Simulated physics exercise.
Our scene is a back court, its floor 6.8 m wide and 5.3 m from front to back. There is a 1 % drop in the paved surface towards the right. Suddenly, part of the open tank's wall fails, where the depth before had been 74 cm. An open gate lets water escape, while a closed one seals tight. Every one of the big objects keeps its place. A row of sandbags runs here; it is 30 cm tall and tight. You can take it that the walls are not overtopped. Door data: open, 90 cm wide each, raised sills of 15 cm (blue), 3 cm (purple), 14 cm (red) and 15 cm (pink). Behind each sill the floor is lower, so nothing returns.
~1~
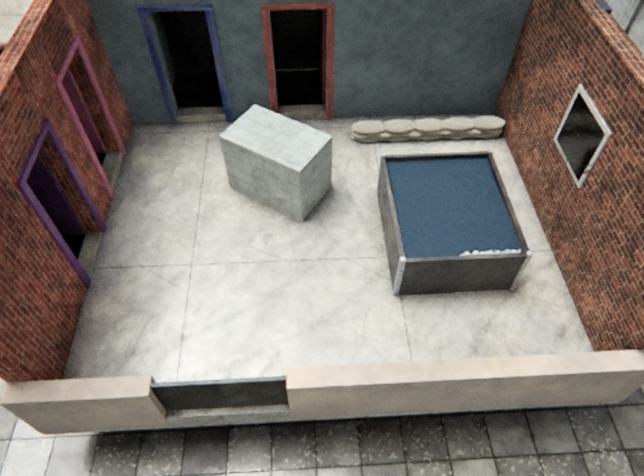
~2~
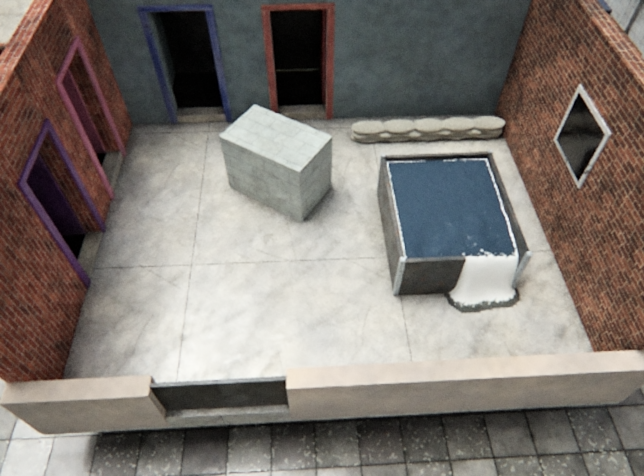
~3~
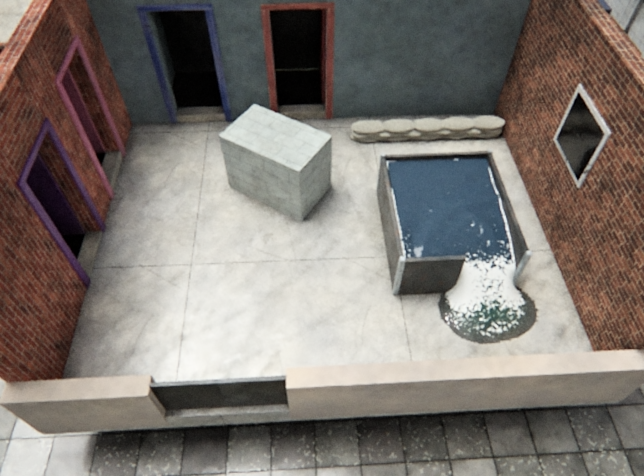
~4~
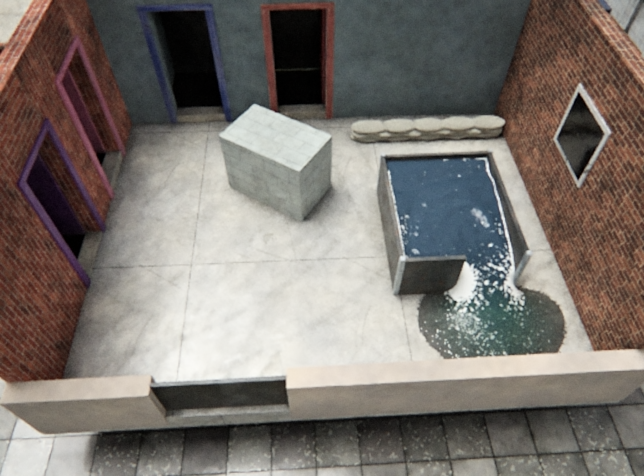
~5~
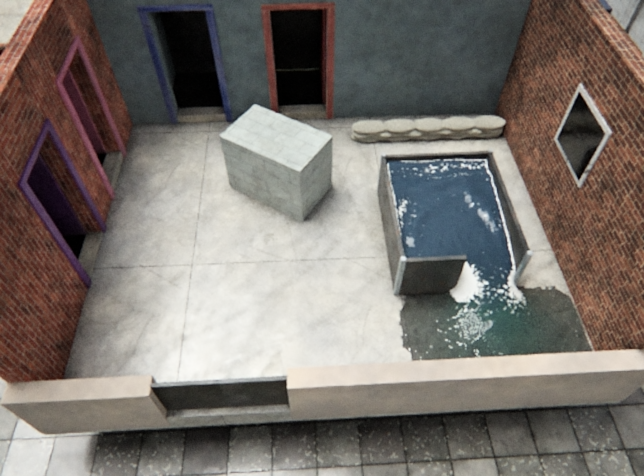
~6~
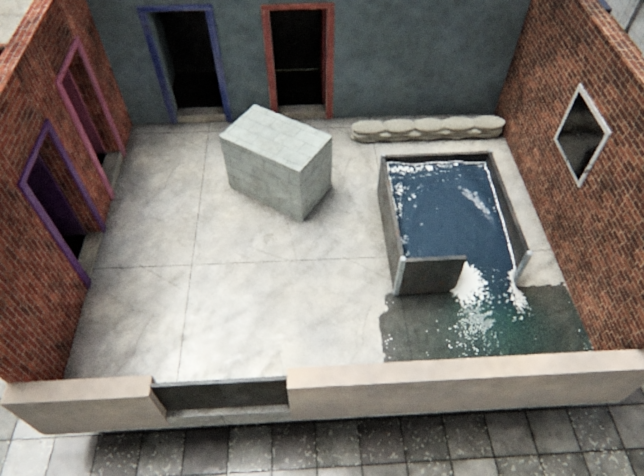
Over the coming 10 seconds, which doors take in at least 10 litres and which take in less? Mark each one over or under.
Blue door - under; purple door - over; red door - under; pink door - under.
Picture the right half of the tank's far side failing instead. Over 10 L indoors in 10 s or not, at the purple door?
Then the purple door ends up within bounds.
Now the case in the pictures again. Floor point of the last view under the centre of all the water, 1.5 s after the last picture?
Centre: Roughly (454, 277) px.
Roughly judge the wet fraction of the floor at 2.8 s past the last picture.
Close to 60 in a hundred parts are wet.
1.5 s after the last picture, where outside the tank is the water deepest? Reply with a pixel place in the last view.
About (591, 376).
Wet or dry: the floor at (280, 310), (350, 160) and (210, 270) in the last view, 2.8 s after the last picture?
First spot soaked, second bone dry, third soaked.
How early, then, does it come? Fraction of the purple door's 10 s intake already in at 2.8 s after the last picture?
Share: ~ 0 %.
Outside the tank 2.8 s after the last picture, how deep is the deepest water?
About 31 cm.
Then, 0.7 s after the last picture water covers 10 % of the floor and is deepest (56 cm) near (591, 376); blue door not reached, purple door not reached, red door not reached, pink door not reached.
Then, 1.5 s after the last picture water covers 30 % of the floor and is deepest (42 cm) near (591, 376); blue door not reached, purple door not reached, red door not reached, pink door not reached.
Then, 2.8 s after the last picture water covers 60 % of the floor and is deepest (31 cm) near (499, 147); blue door not reached, purple door 4 cm at the sill, 0 L in, red door not reached, pink door not reached.
Then, 5.3 s after the last picture water covers 90 % of the floor and is deepest (20 cm) near (486, 141); blue door not reached, purple door 7 cm at the sill, 27 L in, red door not reached, pink door 5 cm at the sill, 0 L in.
Then, 9.3 s after the last picture water covers 95 % of the floor and is deepest (12 cm) near (278, 122); blue door 9 cm at the sill, 0 L in, purple door 4 cm at the sill, 45 L in, red door 10 cm at the sill, 0 L in, pink door 8 cm at the sill, 0 L in.
